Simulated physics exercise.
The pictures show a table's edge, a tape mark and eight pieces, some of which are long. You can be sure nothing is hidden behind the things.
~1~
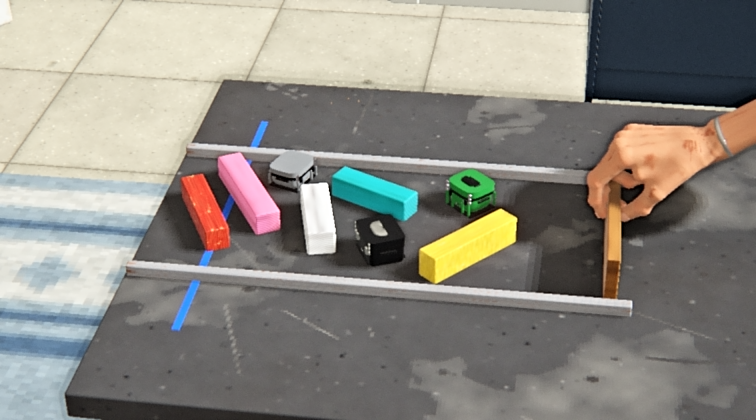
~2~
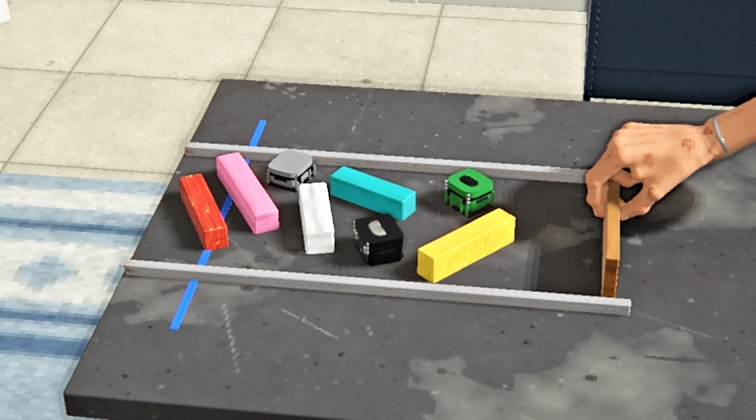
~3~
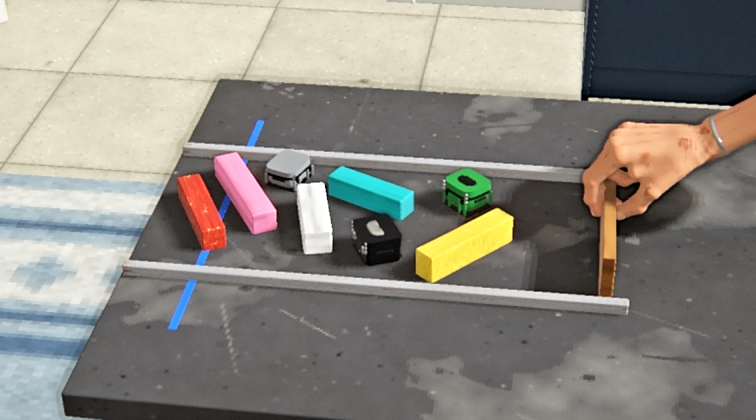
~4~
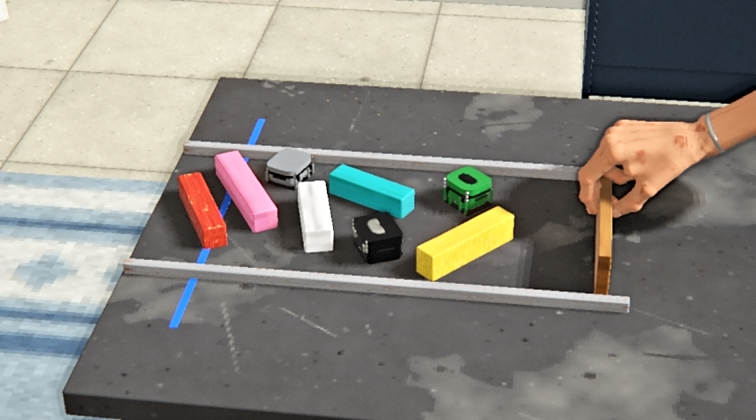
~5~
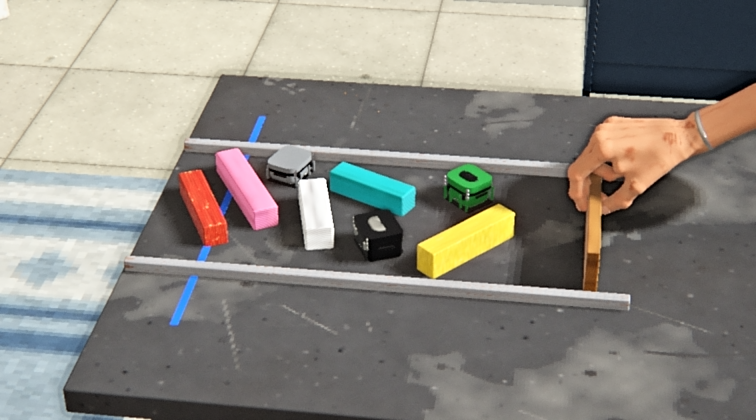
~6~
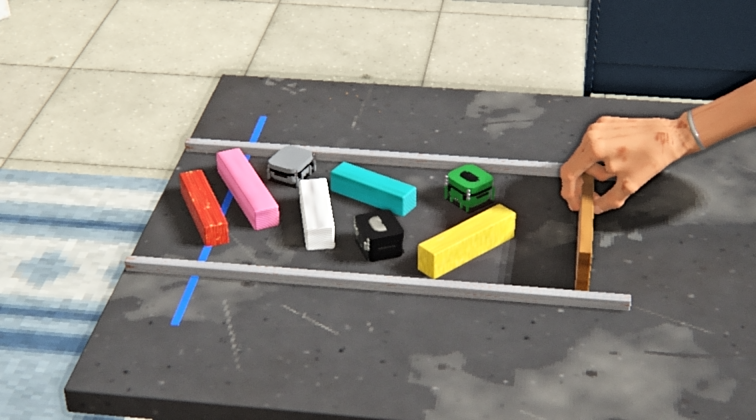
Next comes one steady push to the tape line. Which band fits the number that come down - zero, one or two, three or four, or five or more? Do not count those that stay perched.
Dropped: Three or four.
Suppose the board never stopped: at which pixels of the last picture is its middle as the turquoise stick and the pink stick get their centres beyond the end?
(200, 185) and (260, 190), roughly.
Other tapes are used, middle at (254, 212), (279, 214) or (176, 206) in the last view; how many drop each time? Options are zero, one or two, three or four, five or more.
In that order: Either one or two; no fall at all; more than four.
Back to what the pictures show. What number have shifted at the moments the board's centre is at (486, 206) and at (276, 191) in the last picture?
Respectively 2 and 8.
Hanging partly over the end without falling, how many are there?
Count of overhanging things: 0.
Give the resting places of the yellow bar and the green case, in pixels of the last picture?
Final pixels, roughly: (201, 223) for the first, (223, 161) for the other.
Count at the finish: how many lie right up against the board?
Count: 2.
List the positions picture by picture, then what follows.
Red bar (205, 212); pink stick (248, 193); grey case (293, 172); board (612, 221); tape (225, 214), in the first frame.
Pink stick (247, 192); turquoise stick (373, 193), in the second frame.
Grey case (289, 171); black case (377, 241), in the third frame.
Red bar (202, 210); board (603, 217), in the fourth frame.
Pink stick (246, 188); green case (469, 188), in the fifth frame.
Red bar (204, 208); pink stick (247, 188); grey case (291, 167); board (586, 213); tape (224, 209), in the sixth frame.
Early on, none off yet; red bar at rest near (204, 208); pink stick at rest near (247, 188); grey case at rest near (291, 167).
A while later, none off yet; red bar at rest near (204, 208); pink stick travelled a little near (231, 188); grey case travelled about its own width near (265, 161).
Finally, the number that fall off is three or four; lost, white stick, grey case, pink stick and red bar.
